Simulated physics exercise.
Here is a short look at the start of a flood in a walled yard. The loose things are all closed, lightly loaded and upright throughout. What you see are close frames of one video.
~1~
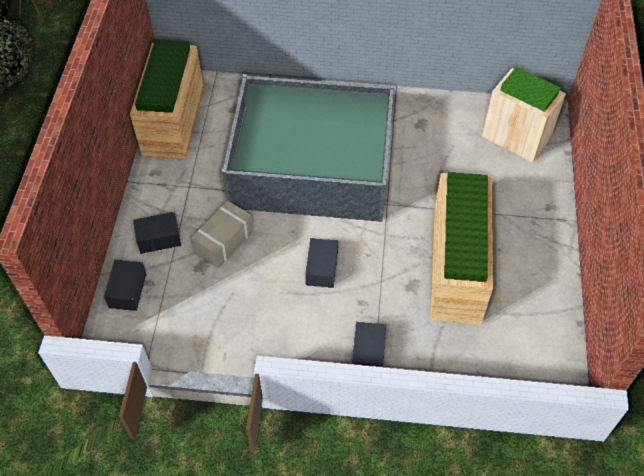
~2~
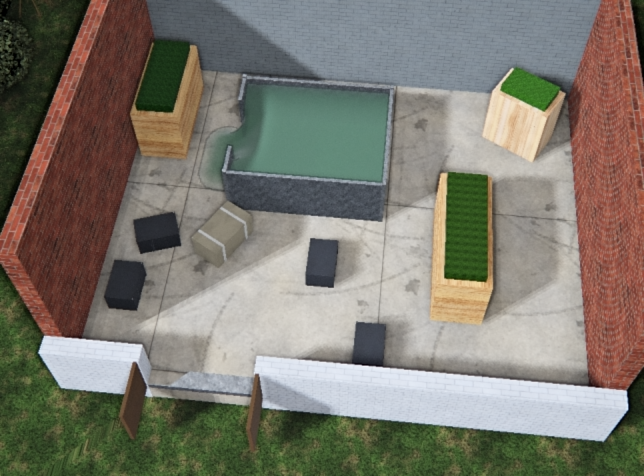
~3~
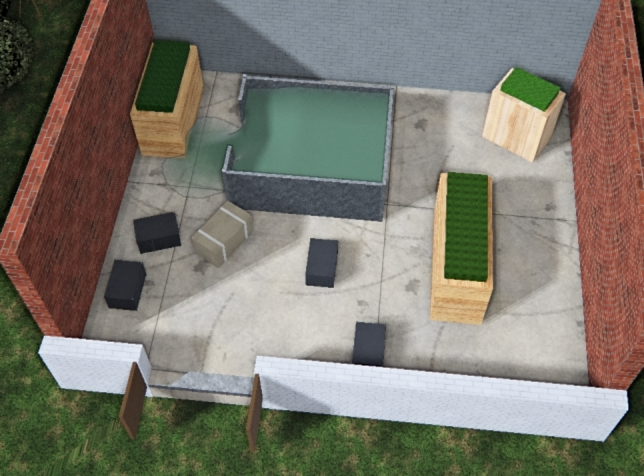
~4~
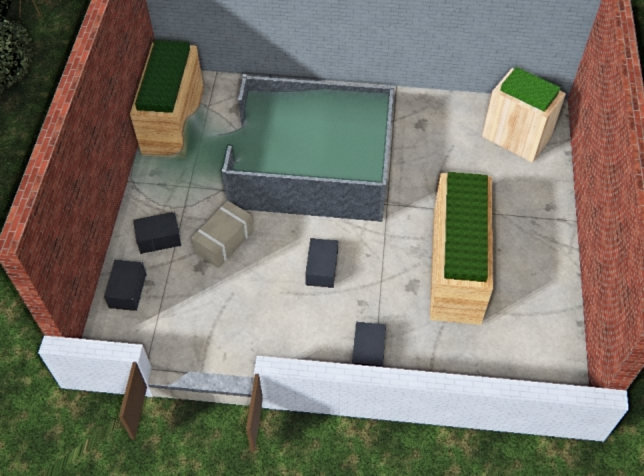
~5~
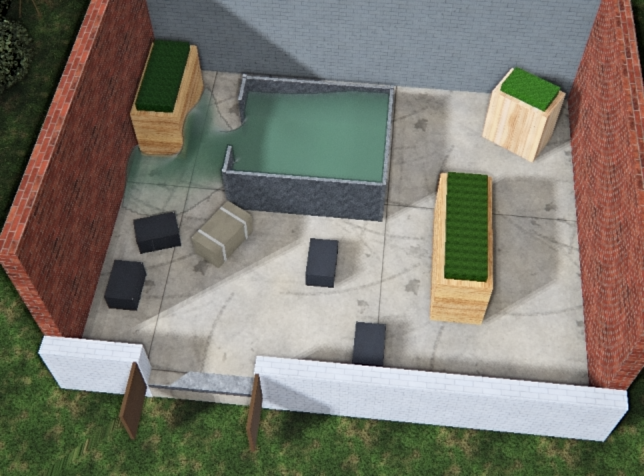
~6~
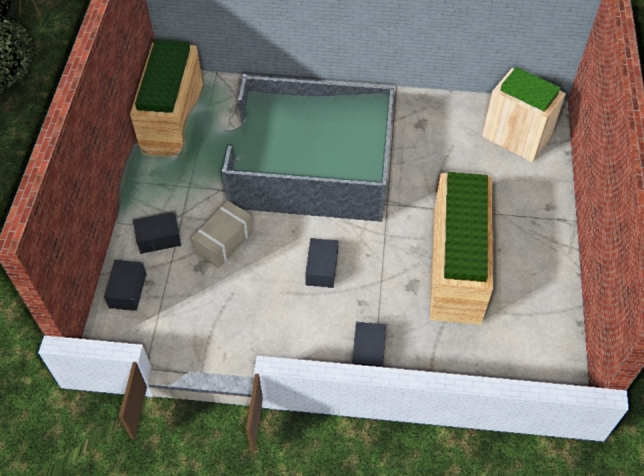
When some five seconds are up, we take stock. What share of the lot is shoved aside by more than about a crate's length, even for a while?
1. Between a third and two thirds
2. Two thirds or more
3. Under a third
Between a third and two thirds.
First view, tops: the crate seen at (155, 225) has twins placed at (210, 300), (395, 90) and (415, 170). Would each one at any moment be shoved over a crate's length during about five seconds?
The first travels far, the second travels far and the third sits tight.
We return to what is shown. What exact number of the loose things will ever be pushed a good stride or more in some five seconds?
3.
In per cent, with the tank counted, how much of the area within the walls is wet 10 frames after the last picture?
That works out to about 40 in a hundred.
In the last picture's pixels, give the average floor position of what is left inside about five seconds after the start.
The average lands at about (334, 289).
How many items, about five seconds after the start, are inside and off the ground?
Tally: 1.
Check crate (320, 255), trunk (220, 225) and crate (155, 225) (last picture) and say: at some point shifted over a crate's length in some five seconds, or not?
Object by object as listed: Falls short, falls short and travels that far.
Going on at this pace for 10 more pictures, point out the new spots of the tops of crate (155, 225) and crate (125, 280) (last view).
Look for them close to (196, 265) and (177, 339).
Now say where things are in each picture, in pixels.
In the first frame, a crate at (369, 343), on the bottom; a crate at (322, 257), on the bottom; 0 of 5 have shifted.
In the second frame, a crate at (369, 343), on the bottom; a crate at (322, 257) rests on the ground; 0 of 5 have shifted.
In the third frame, a crate at (369, 343), on the bottom; a crate at (322, 257), on the bottom; 0 of 5 have shifted.
In the fourth frame, a crate at (369, 343), on the bottom; a crate at (322, 257), on the bottom; 0 of 5 have shifted.
In the fifth frame, a crate at (369, 343) rests on the ground; a crate at (322, 257), on the bottom; 0 of 5 have shifted.
In the sixth frame, a crate at (369, 343) rests on the ground; a crate at (322, 257) rests on the ground; 0 of 5 have shifted.
A moment on, 0 of 5 are well off their spots; 0 afloat.
Next, 2 of 5 are well off their spots; 0 afloat.
Later, 2 of 5 are well off their spots; 1 afloat.
In the end, 3 of 5 are well off their spots, and 3 have been at some point; 1 afloat.
